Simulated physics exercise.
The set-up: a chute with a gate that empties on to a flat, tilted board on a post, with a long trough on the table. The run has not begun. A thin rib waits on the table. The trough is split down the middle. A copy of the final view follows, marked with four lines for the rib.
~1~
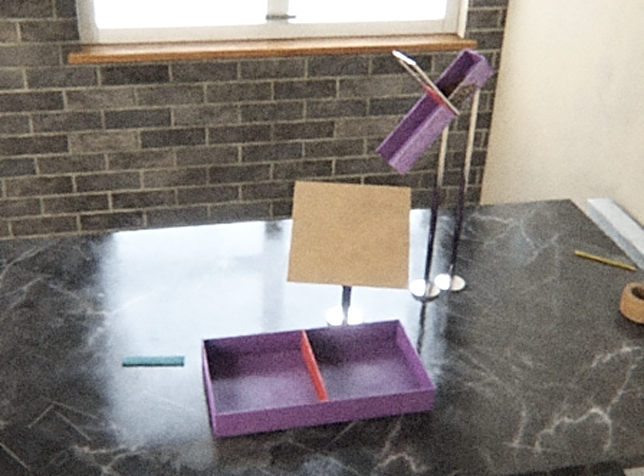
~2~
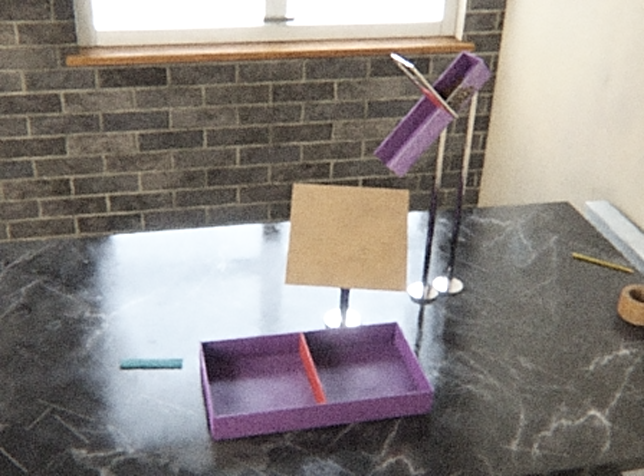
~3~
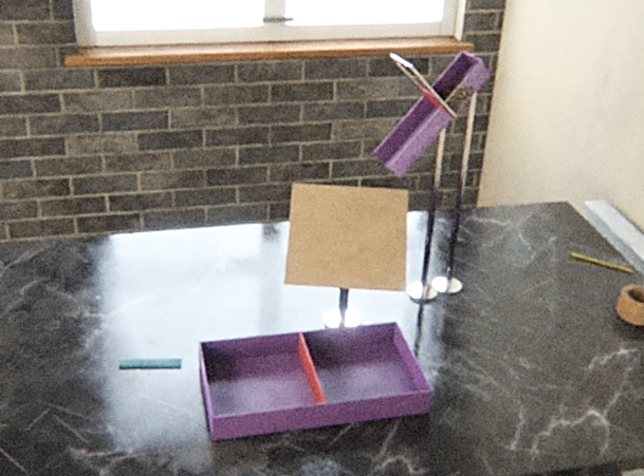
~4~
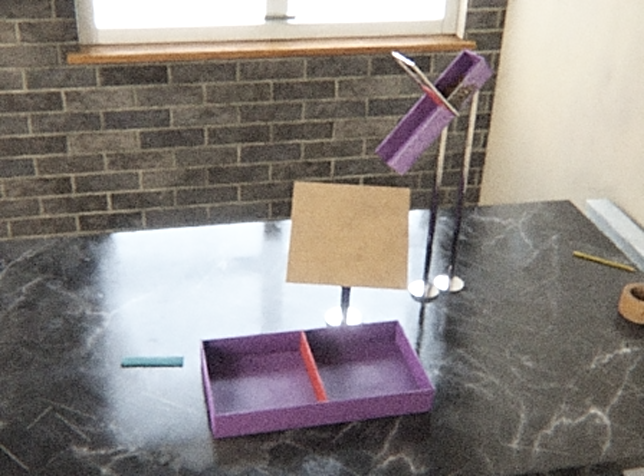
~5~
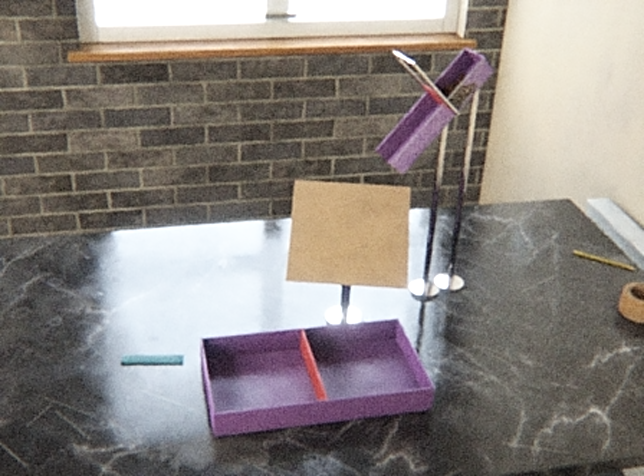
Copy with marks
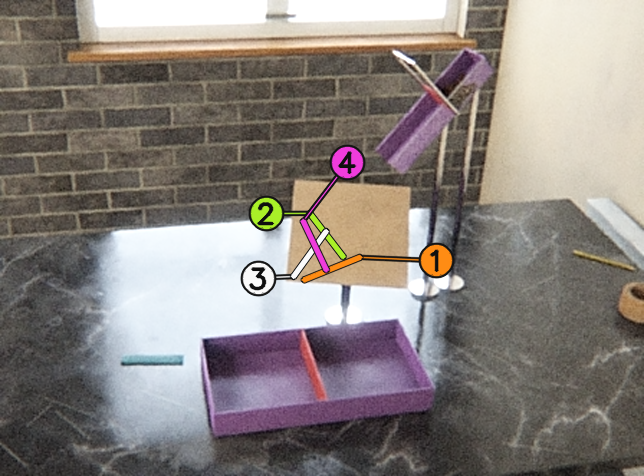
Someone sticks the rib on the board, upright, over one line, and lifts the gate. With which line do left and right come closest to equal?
Best: 3.
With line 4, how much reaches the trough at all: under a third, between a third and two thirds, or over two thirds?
Over two thirds.
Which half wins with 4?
More lands on the right.
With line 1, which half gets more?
The left half.
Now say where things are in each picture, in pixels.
The first frame shows load behind the gate (451, 94), allspice berries; lip of the chute (395, 169), sloping fairly steeply.
The second frame shows middle of the board (349, 235), tilted fairly steeply; middle of its low edge (346, 287); of its high edge (351, 187).
The third frame shows front corners of the trough (213, 417) and (432, 390); front end of its middle wall (326, 403); gate still shut (431, 95).
The fourth frame shows middle of the load (450, 95); lip (395, 169).
The fifth frame shows middle of the load (451, 94); lip (395, 168).
On the marked copy, line 1 from (359, 257) to (304, 279); line 2 from (309, 213) to (343, 256); line 3 from (326, 231) to (293, 276); line 4 from (303, 221) to (326, 269).
For line 1, of what is caught, the larger part in the left half, about a tenth in the right.
For line 2, of what is caught, just a few in the left half, almost all in the right.
For line 3, of what is caught, roughly two thirds in the left half, roughly a third in the right.
For line 4, of what is caught, not one piece in the left half, every piece in the right.
